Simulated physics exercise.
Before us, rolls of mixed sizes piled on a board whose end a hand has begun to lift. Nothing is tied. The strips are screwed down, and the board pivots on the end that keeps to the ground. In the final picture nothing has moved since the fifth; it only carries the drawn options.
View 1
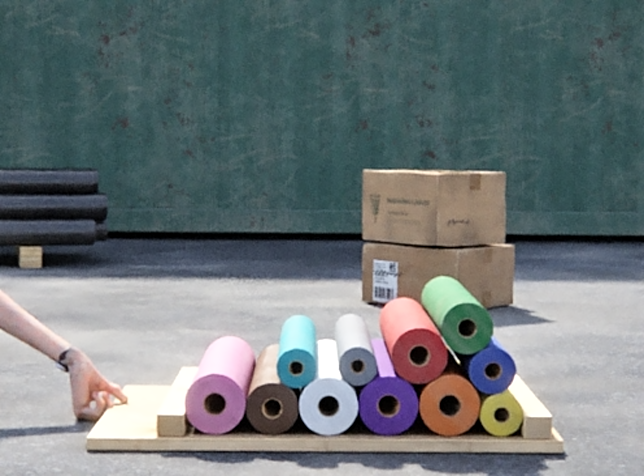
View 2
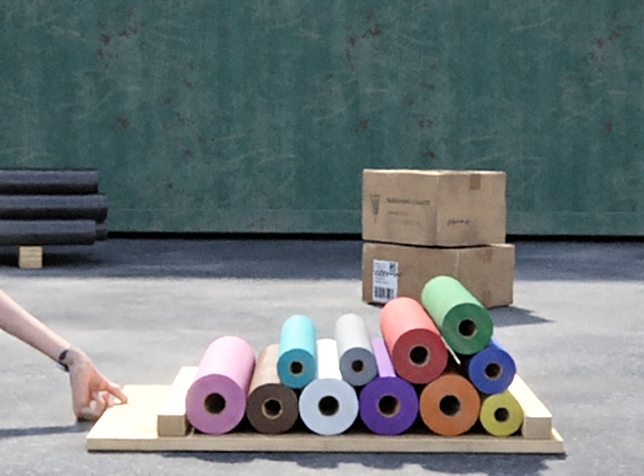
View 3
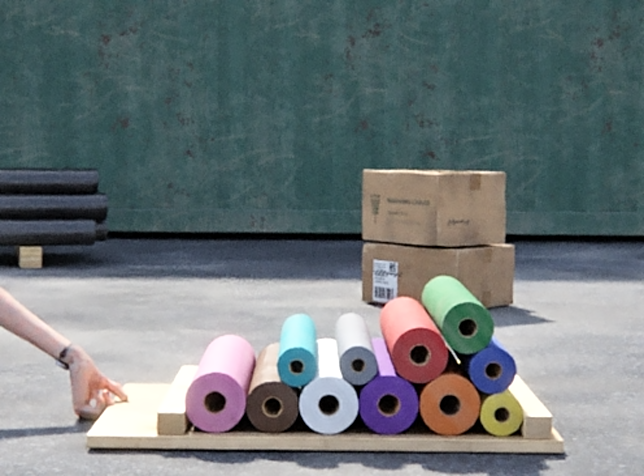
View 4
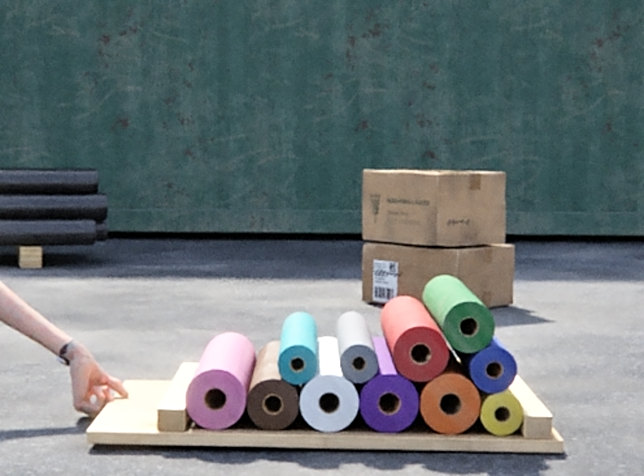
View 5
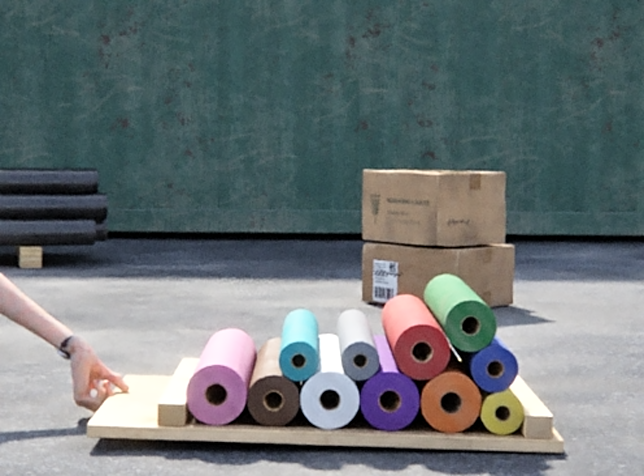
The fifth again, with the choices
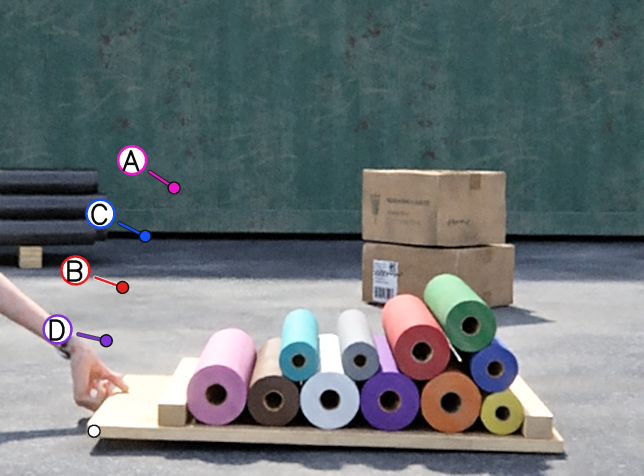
A pile of colourful rolls rests on a board as a hand slightly lifts its left end.
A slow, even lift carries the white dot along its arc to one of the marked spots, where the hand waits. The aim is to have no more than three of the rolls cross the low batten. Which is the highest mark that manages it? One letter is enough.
Mark A is as high as it can go.
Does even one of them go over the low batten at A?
At A: Yes.
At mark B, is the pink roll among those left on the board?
Yes, with B.
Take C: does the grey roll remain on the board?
Yes.
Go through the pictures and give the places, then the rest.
Turquoise roll (297, 368); blue roll (493, 371), in the first picture.
Blue roll (493, 371); grey roll (358, 366), in the second picture.
Board (325, 405); pink roll (215, 402); brown roll (273, 407); orange roll (450, 405), in the third picture.
Board (325, 403); pink roll (215, 399); brown roll (273, 404), in the fourth picture.
Board (325, 400); pink roll (216, 394); brown roll (274, 401), in the fifth picture.
On the marked copy, A at (174, 188); B at (122, 287); C at (145, 236); D at (106, 341); the white dot at (94, 431).
With A. Early on, board at 19°.
Further on, board at 33°.
At the end, board at 33°, three over the low batten (blue, red, green).
As for the rest, B two over the low batten (blue, green); C two over the low batten (blue, green); D two over the low batten (blue, green).
